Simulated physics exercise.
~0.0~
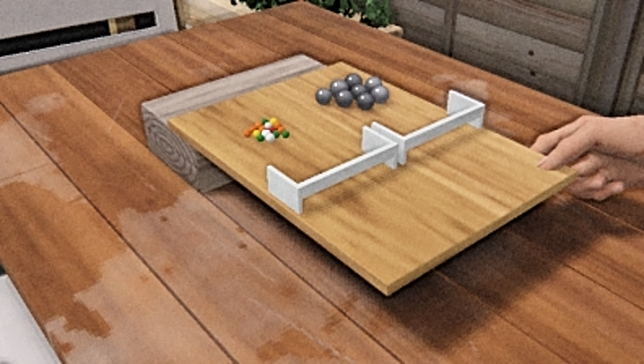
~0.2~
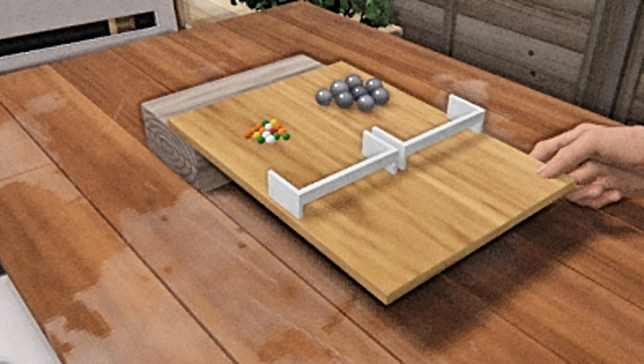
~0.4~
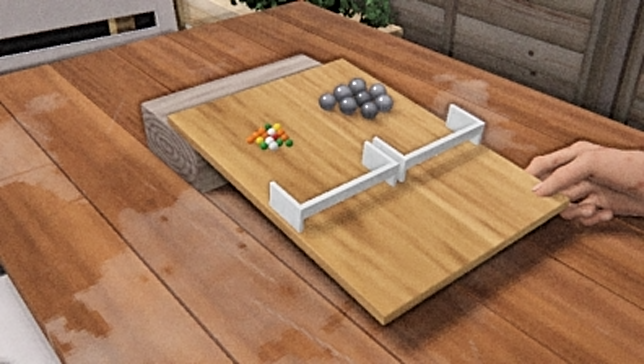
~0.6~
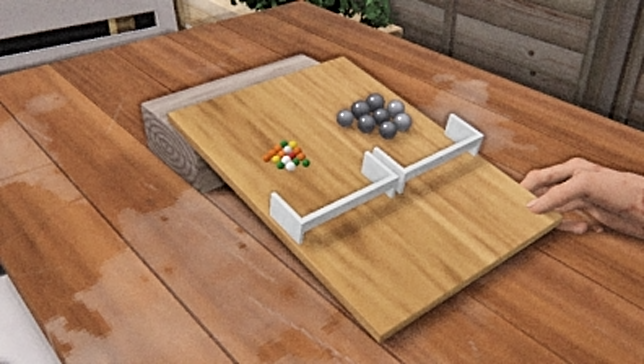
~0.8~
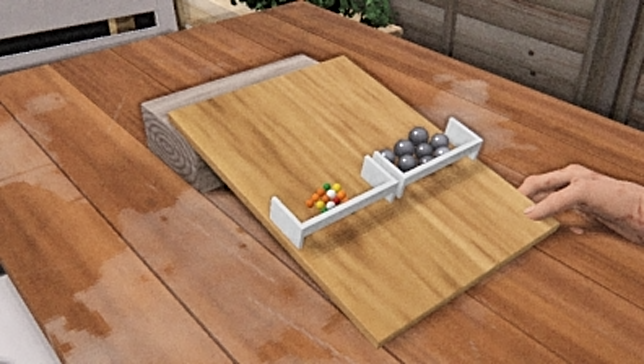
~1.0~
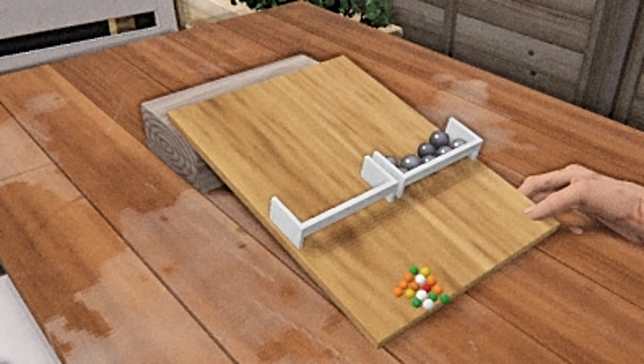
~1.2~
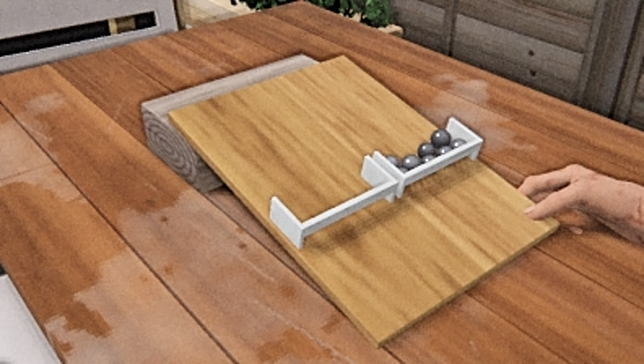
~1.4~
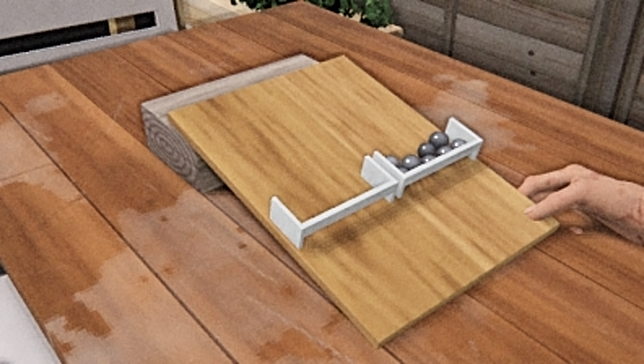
A hand lowers a board's end; colorful balls roll past one gate, gray balls stay behind another.
